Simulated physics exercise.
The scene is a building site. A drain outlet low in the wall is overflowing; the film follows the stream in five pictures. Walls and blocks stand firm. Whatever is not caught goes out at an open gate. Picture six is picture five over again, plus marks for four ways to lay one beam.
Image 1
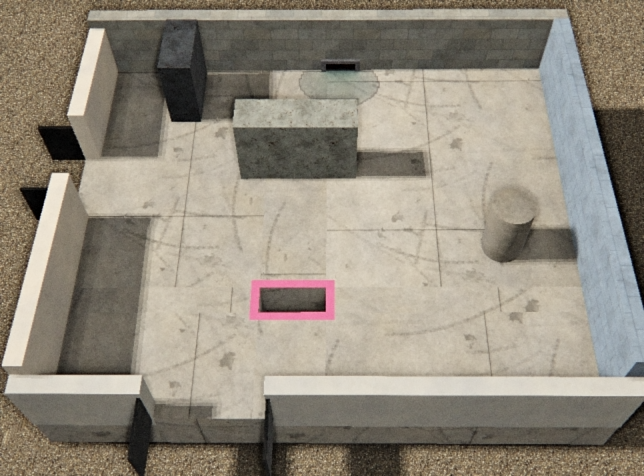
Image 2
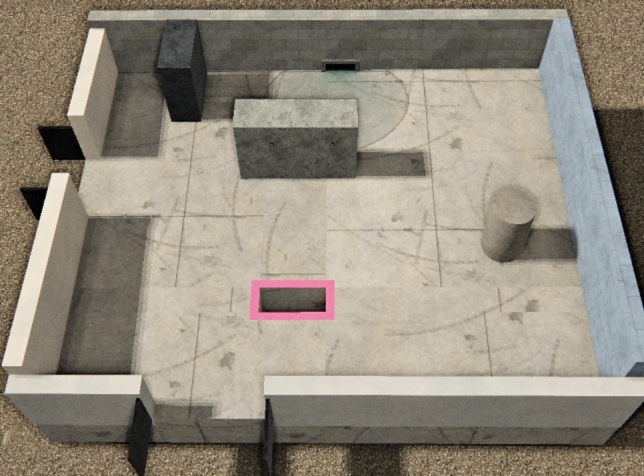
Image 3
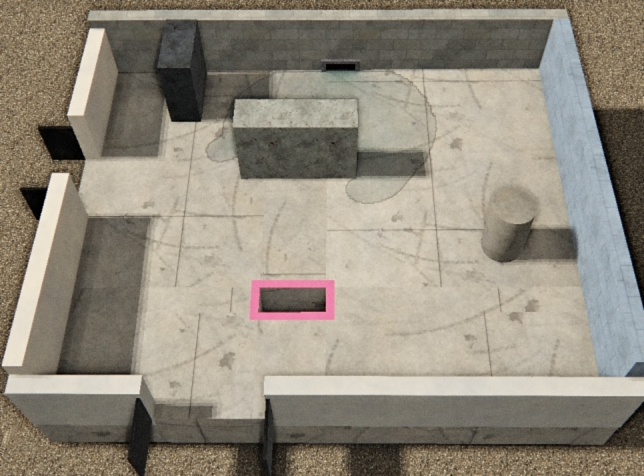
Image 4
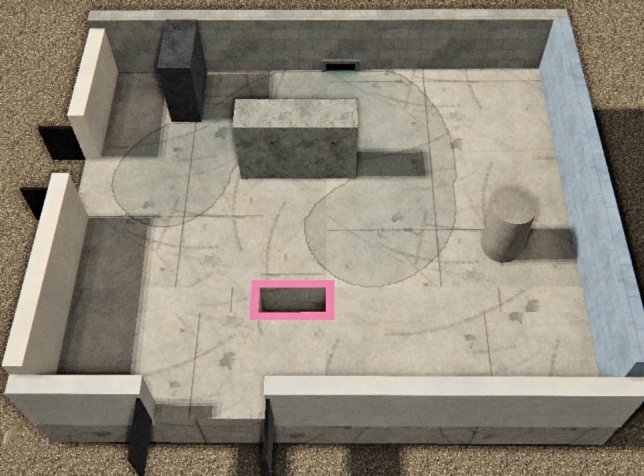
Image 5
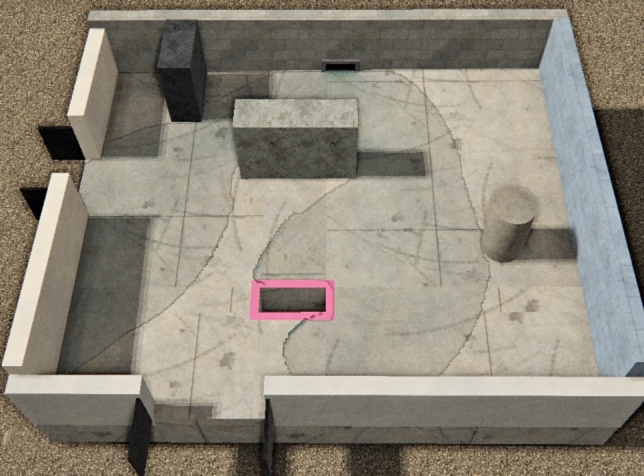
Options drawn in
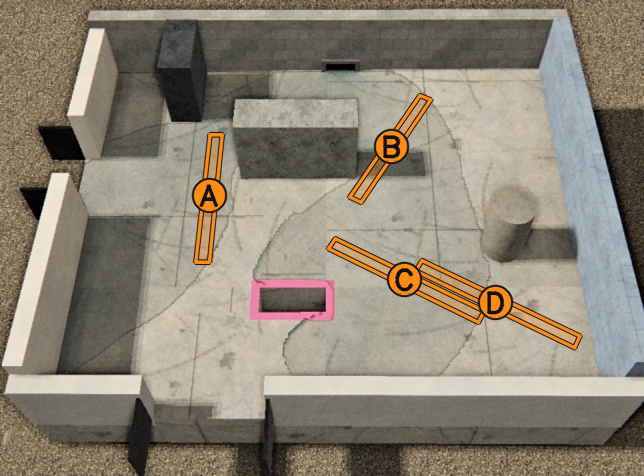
Water spreading from a back-wall outlet across a walled concrete floor, passing around a grey block and reaching a pink-edged drain.
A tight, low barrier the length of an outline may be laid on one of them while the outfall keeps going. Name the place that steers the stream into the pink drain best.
Spot A does it best.
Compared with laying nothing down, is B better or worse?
It is worse.
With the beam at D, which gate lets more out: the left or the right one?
The right one.
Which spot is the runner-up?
The answer is D.
On the marked copy, A from (202, 262) to (216, 134); B from (355, 199) to (425, 97); C from (331, 243) to (481, 316); D from (418, 265) to (577, 341).
Choosing A, about 24 % of the stream runs into the pink drain, about 75 % out by the gates.
Choosing B, about 8 % of the stream runs into the pink drain, about 92 % out by the gates.
Choosing C, about 7 % of the stream runs into the pink drain, about 93 % out by the gates.
Choosing D, about 13 % of the stream runs into the pink drain, about 85 % out by the gates.
